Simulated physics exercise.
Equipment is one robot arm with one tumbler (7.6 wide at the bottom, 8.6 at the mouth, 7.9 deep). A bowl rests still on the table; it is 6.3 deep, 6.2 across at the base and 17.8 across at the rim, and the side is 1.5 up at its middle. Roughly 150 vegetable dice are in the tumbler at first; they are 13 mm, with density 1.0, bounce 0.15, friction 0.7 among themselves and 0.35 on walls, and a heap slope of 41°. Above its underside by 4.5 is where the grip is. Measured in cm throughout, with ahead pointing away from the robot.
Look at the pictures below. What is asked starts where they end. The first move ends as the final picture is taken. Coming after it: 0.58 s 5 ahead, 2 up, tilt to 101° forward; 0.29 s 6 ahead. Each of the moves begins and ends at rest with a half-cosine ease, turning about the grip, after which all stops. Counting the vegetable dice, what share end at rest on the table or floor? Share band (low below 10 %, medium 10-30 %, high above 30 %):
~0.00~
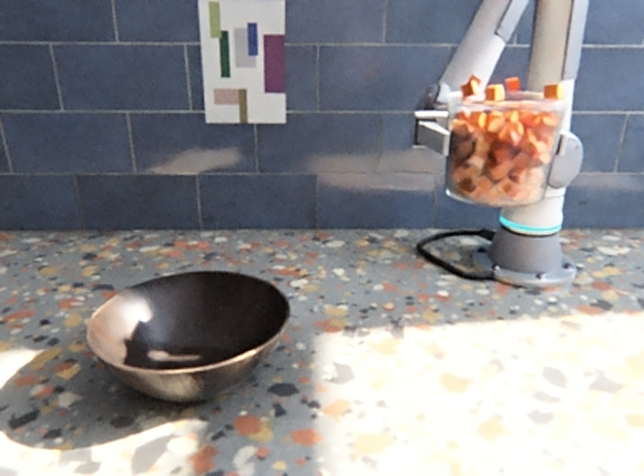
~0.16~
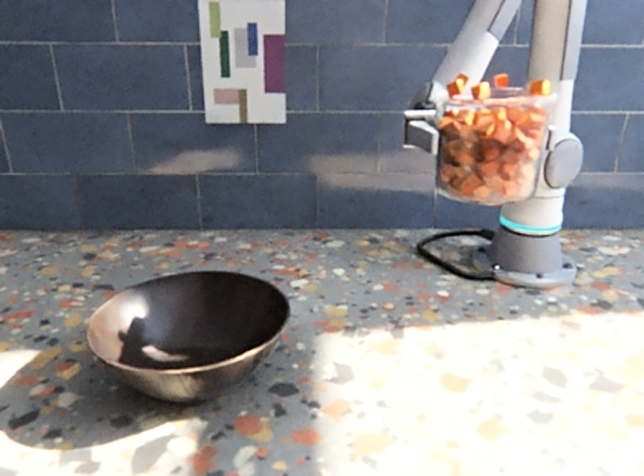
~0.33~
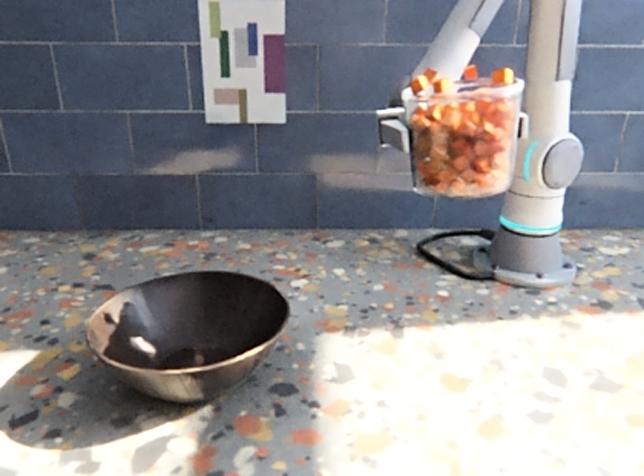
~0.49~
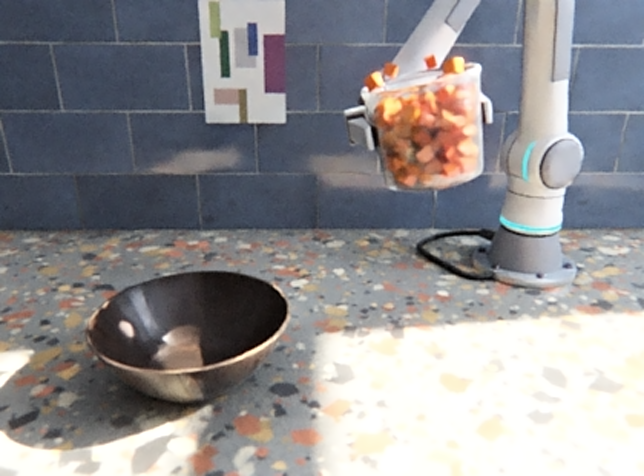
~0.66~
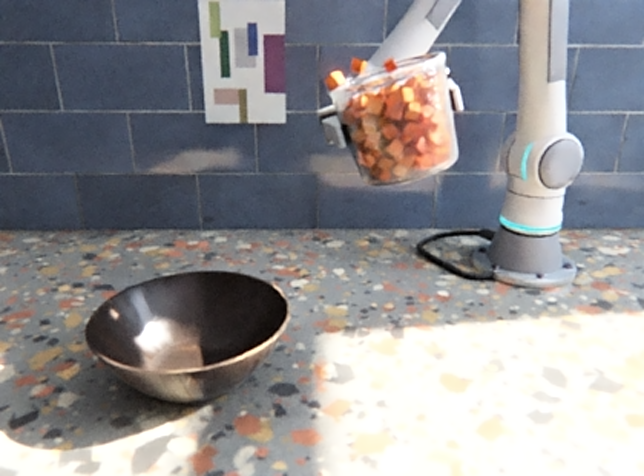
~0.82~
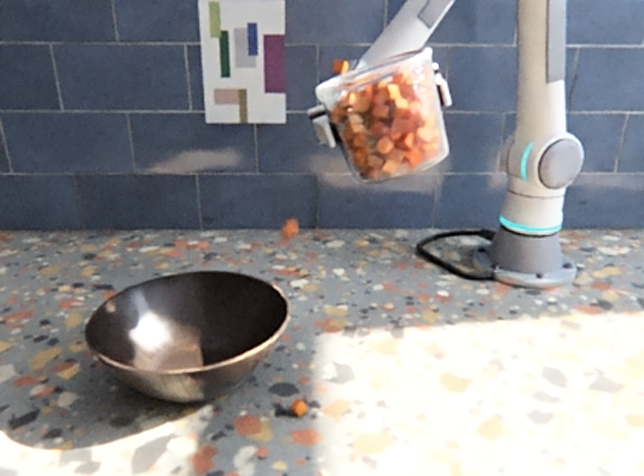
It is low, below 10 %.
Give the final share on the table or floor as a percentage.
About 0 per cent.
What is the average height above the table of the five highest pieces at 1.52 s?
About 30 cm above the table.
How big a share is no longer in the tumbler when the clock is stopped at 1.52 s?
Around 20 percent at that moment.
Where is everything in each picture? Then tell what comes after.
Tumbler middle at (499, 148), level; upper third of the load around (505, 124), from x 455 to 555, top at y 85; 153 in the tumbler, in the first picture.
Tumbler middle at (489, 146), tilted 2° forward; upper third of the load around (495, 121), from x 445 to 540, top at y 80, in the second picture.
Tumbler middle at (461, 139), tilted 7° forward; upper third of the load around (467, 112), from x 420 to 505, top at y 70, in the third picture.
Tumbler middle at (426, 130), tilted 13° forward; upper third of the load around (431, 104), from x 375 to 470, top at y 60; 152 in the tumbler, 1 in flight or on a rim, in the fourth picture.
Tumbler middle at (398, 123), tilted 18° forward; upper third of the load around (404, 98), from x 320 to 445, top at y 65; 152 in the tumbler, 1 in flight or on a rim, in the fifth picture.
Tumbler middle at (387, 120), tilted 20° forward; upper third of the load around (392, 96), from x 290 to 430, top at y 65; 151 in the tumbler, 1 on the table or floor, 1 in flight or on a rim, in the sixth picture.
After 1.17 s, tilted 73° forward, highest piece 30 above the table; 150 in the tumbler, 2 on the table or floor, 1 in the bowl.
After 1.52 s, tilted 101° forward, highest piece 30 above the table; 123 in the tumbler, 13 in the bowl, 2 on the table or floor, 15 in flight or on a rim.
After 1.89 s, tilted 101° forward, highest piece 27 above the table; 66 in the bowl, 62 in the tumbler, 2 on the table or floor, 23 in flight or on a rim.
After 2.94 s, tilted 101° forward, highest piece 27 above the table; 116 in the bowl, 35 in the tumbler, 2 on the table or floor.
At rest, 116 in the bowl, 35 in the tumbler, 2 on the table or floor. That is 1 % on the table or floor.
